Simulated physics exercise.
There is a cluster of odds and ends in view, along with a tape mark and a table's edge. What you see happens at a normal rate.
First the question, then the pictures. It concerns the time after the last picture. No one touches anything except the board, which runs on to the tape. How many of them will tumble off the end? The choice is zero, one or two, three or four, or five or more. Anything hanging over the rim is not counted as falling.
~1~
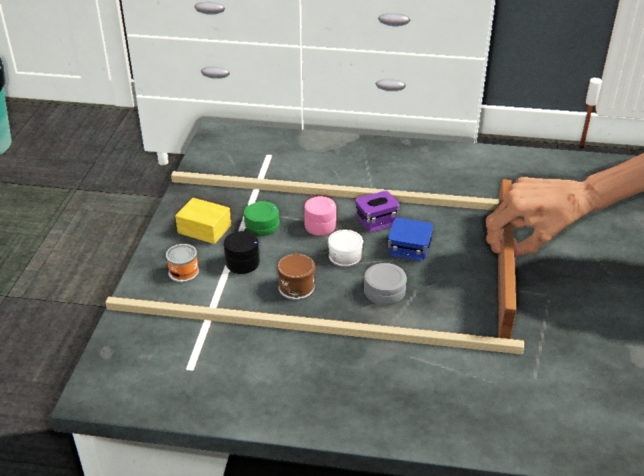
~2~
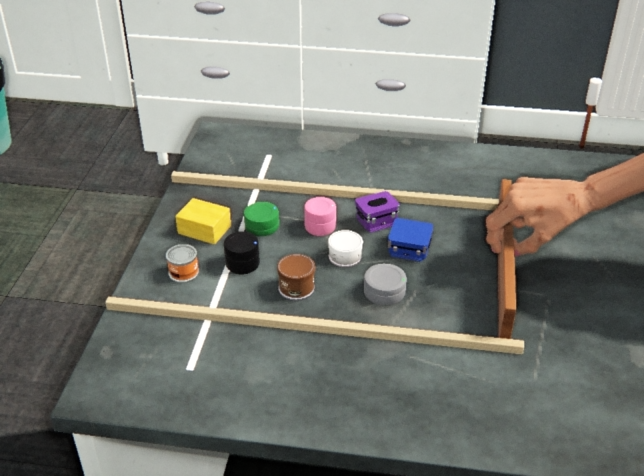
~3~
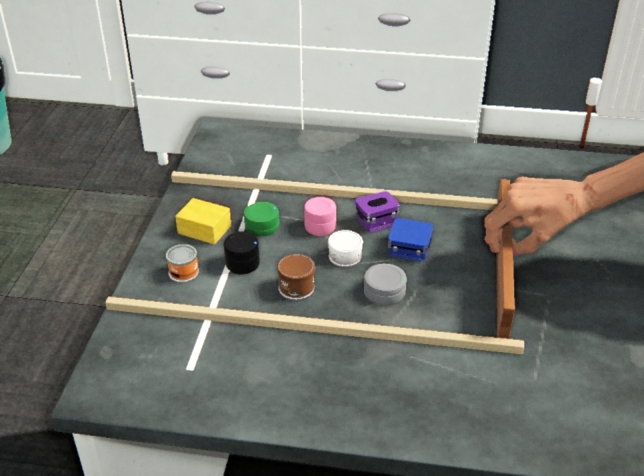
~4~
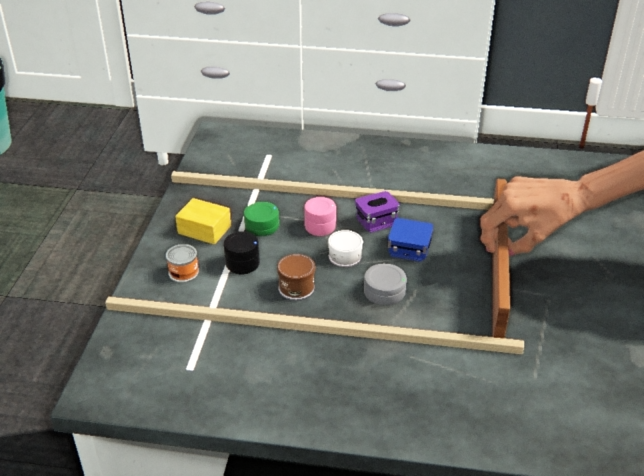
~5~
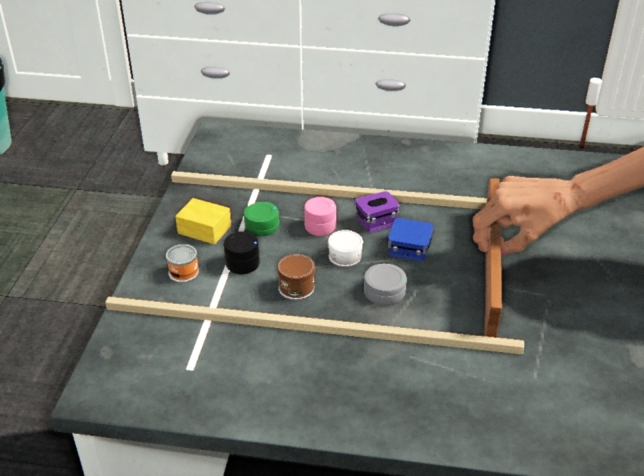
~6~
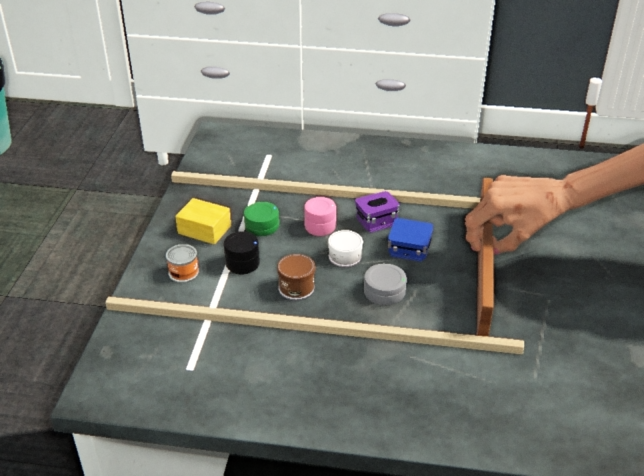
I reckon the number that spills over the end lands at zero.
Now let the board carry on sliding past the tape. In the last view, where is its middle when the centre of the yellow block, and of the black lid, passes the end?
Around (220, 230) first and around (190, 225) second.
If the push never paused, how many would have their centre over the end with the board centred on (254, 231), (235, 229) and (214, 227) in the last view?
Per position: 0 / 0 / 1.
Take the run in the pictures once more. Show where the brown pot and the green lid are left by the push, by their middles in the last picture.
The brown pot comes to rest at (169, 284), and the green lid comes to rest at (188, 220).
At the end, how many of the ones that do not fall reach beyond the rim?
I count 1 overhanging.
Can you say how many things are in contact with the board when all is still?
4 touch it.
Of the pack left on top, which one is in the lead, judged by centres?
Ending up nearest is the yellow block.
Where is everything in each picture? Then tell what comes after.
The first frame shows orange tin (183, 263); yellow block (204, 221); black lid (242, 252); board (506, 255); tape (235, 246).
The second frame shows yellow block (204, 221); board (506, 255).
The third frame shows black lid (242, 253); white tin (345, 249).
The fourth frame shows orange tin (183, 264); grey lid (385, 284).
The fifth frame shows yellow block (204, 221); blue case (410, 240).
The sixth frame shows orange tin (183, 264); yellow block (204, 221); black lid (242, 253); board (485, 253); tape (235, 246).
Soon after, none off yet; orange tin at rest near (183, 264); yellow block at rest near (204, 221); black lid at rest near (242, 253).
At rest, the number that fall off is zero.
